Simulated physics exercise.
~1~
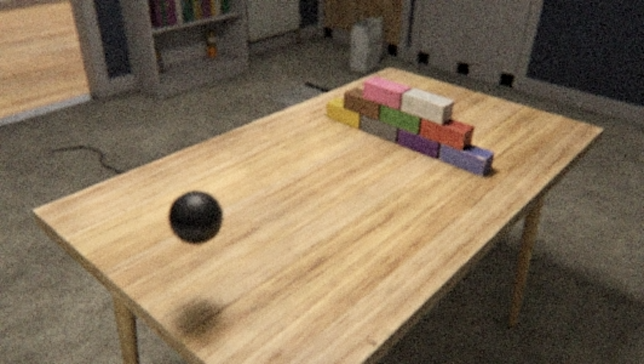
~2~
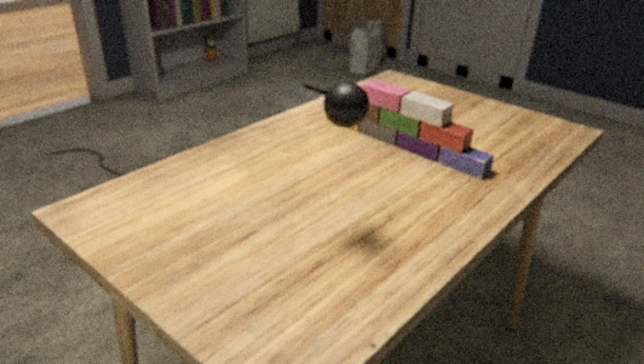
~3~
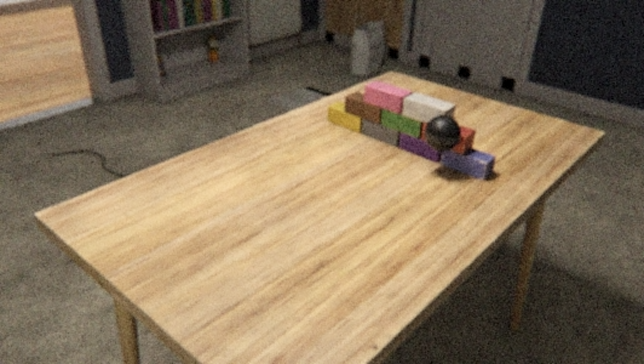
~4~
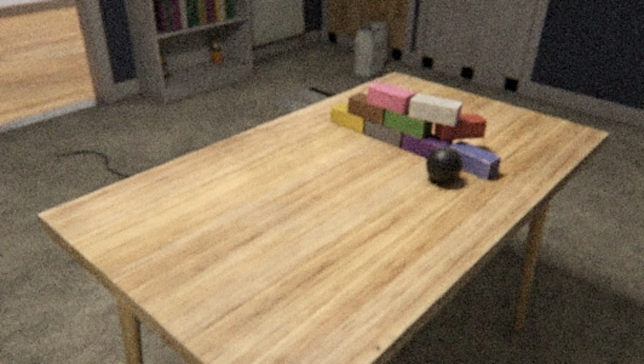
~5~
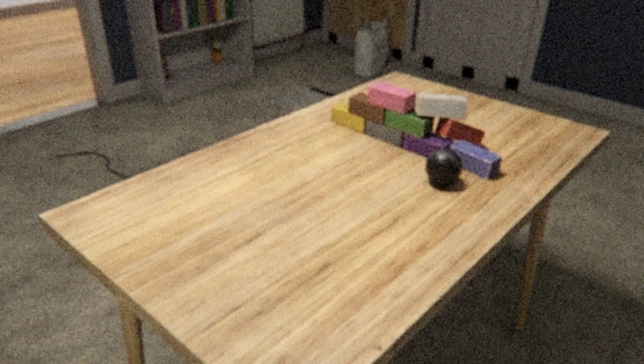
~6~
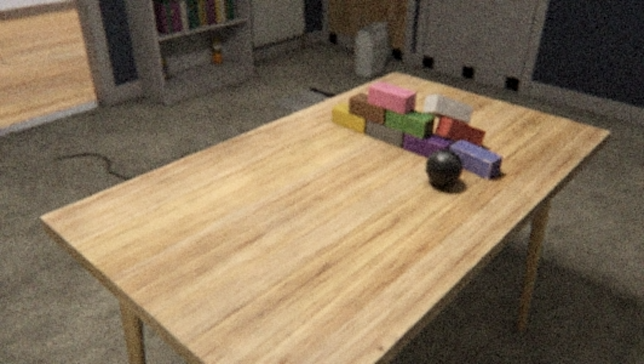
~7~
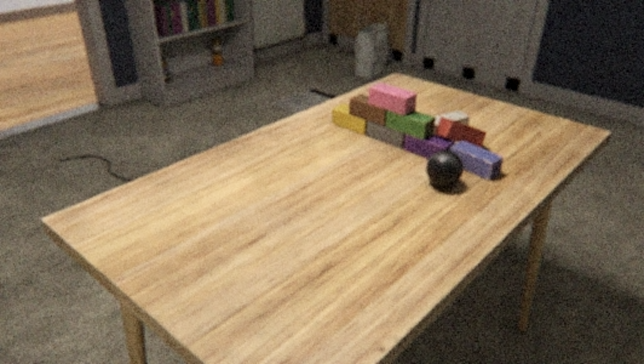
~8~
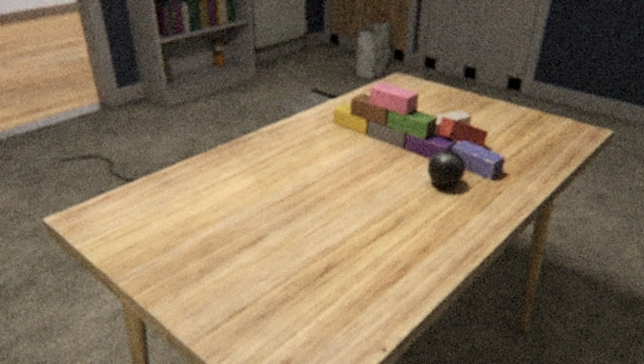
A black ball flies over a table into stacked blocks, shifting red and toppling white.
